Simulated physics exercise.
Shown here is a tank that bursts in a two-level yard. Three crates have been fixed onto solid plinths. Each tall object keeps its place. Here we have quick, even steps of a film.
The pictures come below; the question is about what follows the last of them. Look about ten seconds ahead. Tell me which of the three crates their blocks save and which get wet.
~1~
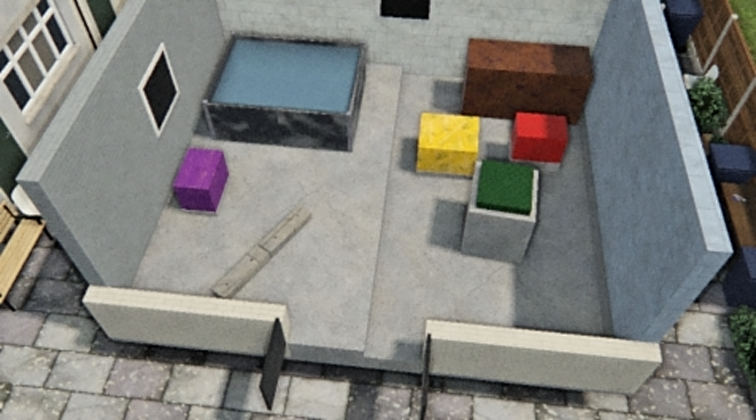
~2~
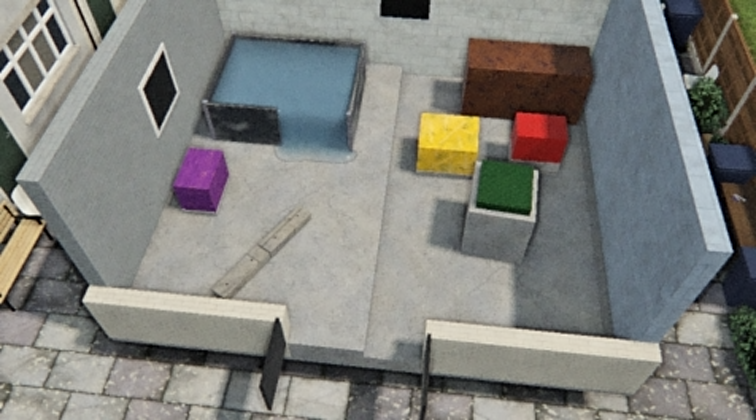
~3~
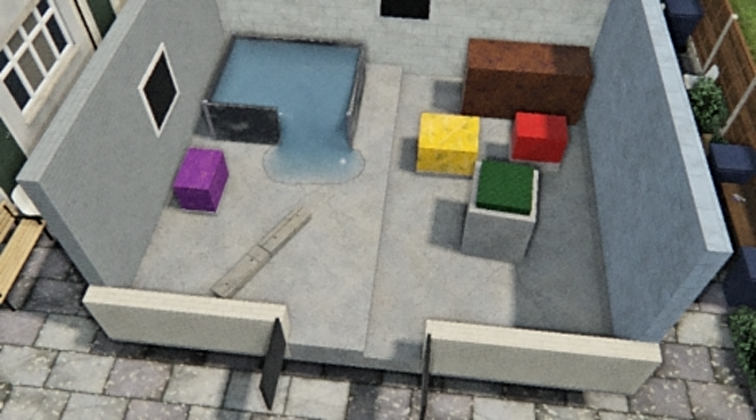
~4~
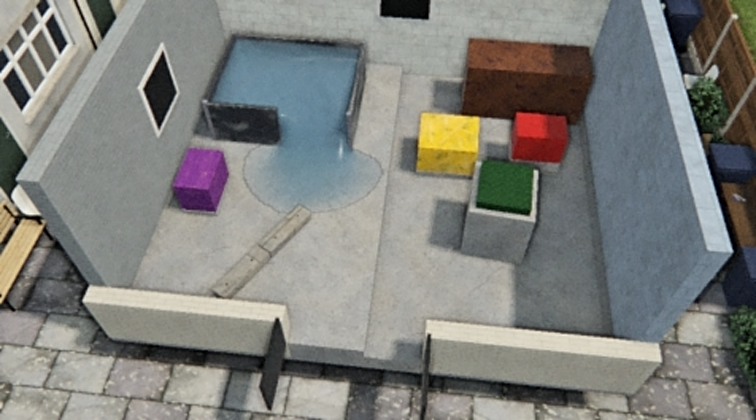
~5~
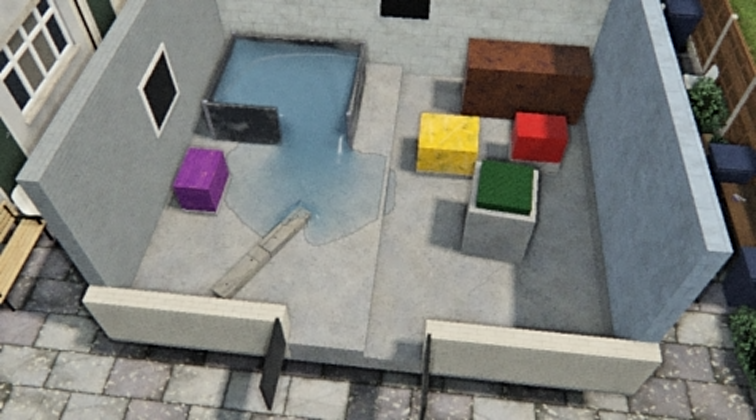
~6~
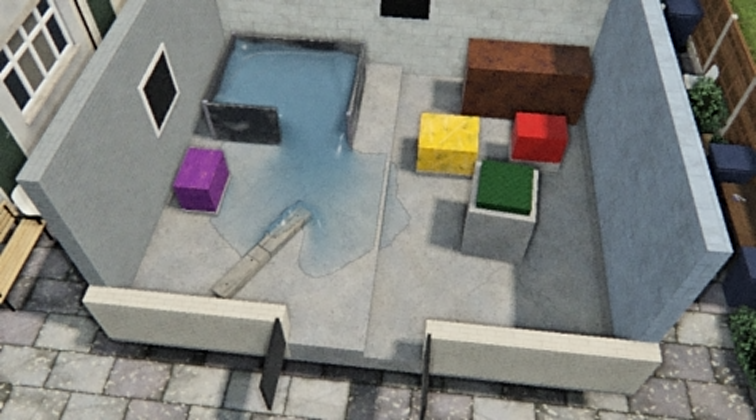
The red crate avoids any dampness from the water. The yellow crate avoids any dampness from the water. The purple crate gets dampened by the water.
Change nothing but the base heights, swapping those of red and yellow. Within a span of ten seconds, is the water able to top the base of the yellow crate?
Yellow crate: Untouched.
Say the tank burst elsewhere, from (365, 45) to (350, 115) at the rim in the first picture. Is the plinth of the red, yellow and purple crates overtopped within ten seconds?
Going crate by crate, the red one gets flooded, the yellow one gets flooded and the purple one comes through dry.
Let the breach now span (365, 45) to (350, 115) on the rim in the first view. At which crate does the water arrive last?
That would be the crate marked purple.
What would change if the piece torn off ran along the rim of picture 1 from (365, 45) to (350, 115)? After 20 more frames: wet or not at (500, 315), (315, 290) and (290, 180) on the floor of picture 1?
Taken in turn, that's reached, not reached, and finally not reached.
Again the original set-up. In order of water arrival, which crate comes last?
Pick: The red-painted one.
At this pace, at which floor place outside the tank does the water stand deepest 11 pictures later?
Somewhere near (124, 308).
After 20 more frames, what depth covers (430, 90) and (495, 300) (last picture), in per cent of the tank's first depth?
Respectively about 0 and 4 per cent.
A moment on, water covers 40 % of the floor; the red crate not reached, the yellow crate water round its plinth, the purple crate water round its plinth.
Next, water covers 50 % of the floor; the red crate not reached, the yellow crate water round its plinth, the purple crate water round its plinth.
Then, water covers 60 % of the floor; the red crate water round its plinth, the yellow crate water round its plinth, the purple crate water round its plinth.
Later, water covers 80 % of the floor; the red crate water round its plinth, the yellow crate water round its plinth, the purple crate water round its plinth.
In the end, water covers 95 % of the floor; the red crate stayed above the water, the yellow crate stayed above the water, the purple crate was topped.
